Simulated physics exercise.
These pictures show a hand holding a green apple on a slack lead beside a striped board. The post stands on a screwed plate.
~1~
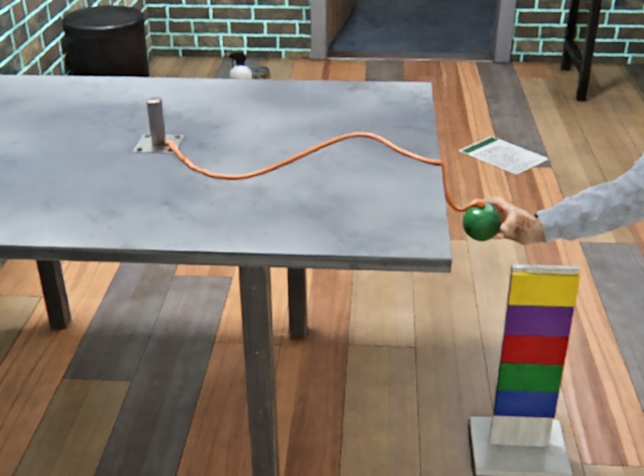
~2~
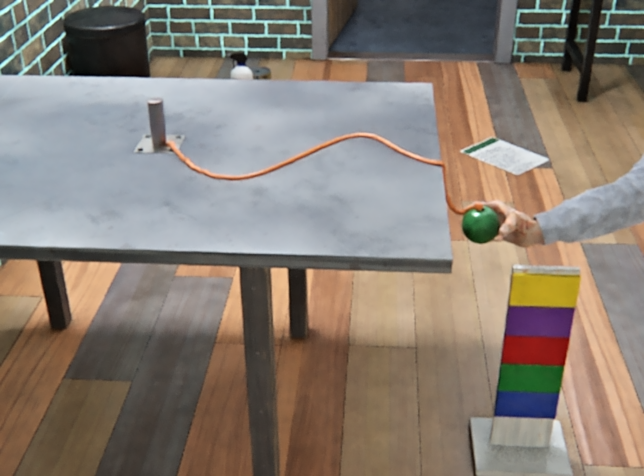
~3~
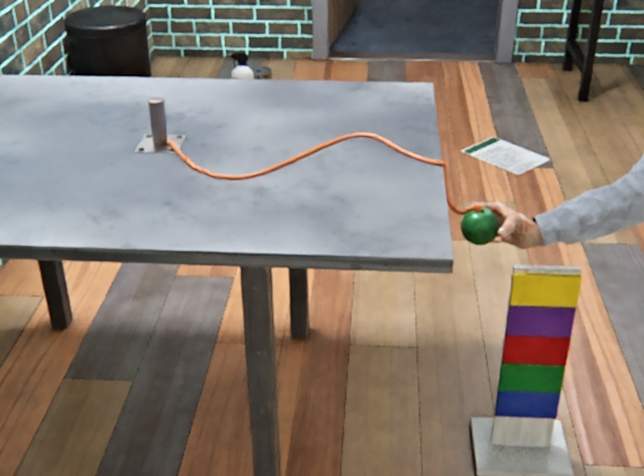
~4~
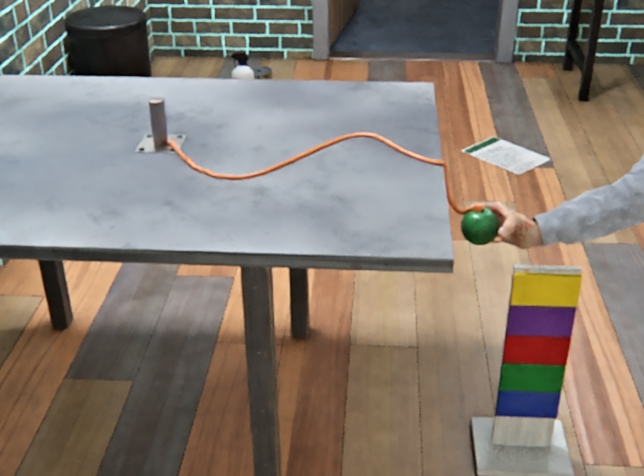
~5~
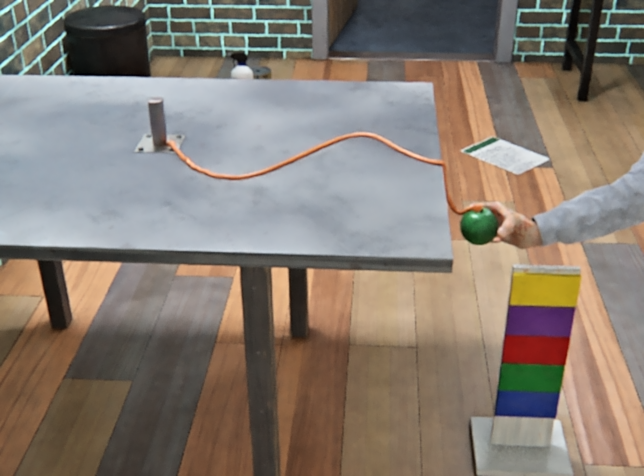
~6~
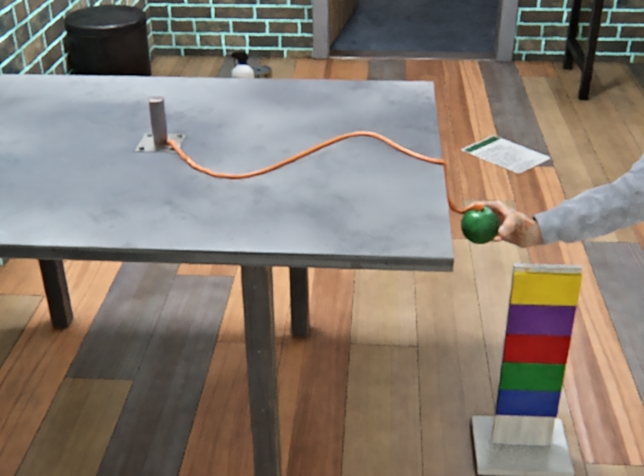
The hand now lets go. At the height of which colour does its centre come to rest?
The lead holds its middle at red.
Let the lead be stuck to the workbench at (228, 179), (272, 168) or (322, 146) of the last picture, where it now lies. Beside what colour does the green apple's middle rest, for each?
Taking them in turn: Purple; purple; yellow.
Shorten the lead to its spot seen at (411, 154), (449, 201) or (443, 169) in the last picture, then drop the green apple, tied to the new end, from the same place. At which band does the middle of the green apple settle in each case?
Try by try: Above them all; purple; yellow.
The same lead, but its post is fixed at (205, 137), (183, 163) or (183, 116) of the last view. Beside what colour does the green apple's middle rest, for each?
Taking them in turn: Green; green; red.
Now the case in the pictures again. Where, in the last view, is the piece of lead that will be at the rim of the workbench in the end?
It lies at about (363, 134).
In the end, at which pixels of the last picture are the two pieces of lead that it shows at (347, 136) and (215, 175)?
The first at (427, 165), the second at (263, 150).
A little later, apple near (459, 342); level with red.
Next, apple near (402, 330); level with red.
Later still, apple near (445, 342); level with red.
When it is over, apple near (435, 340); level with red. At red.
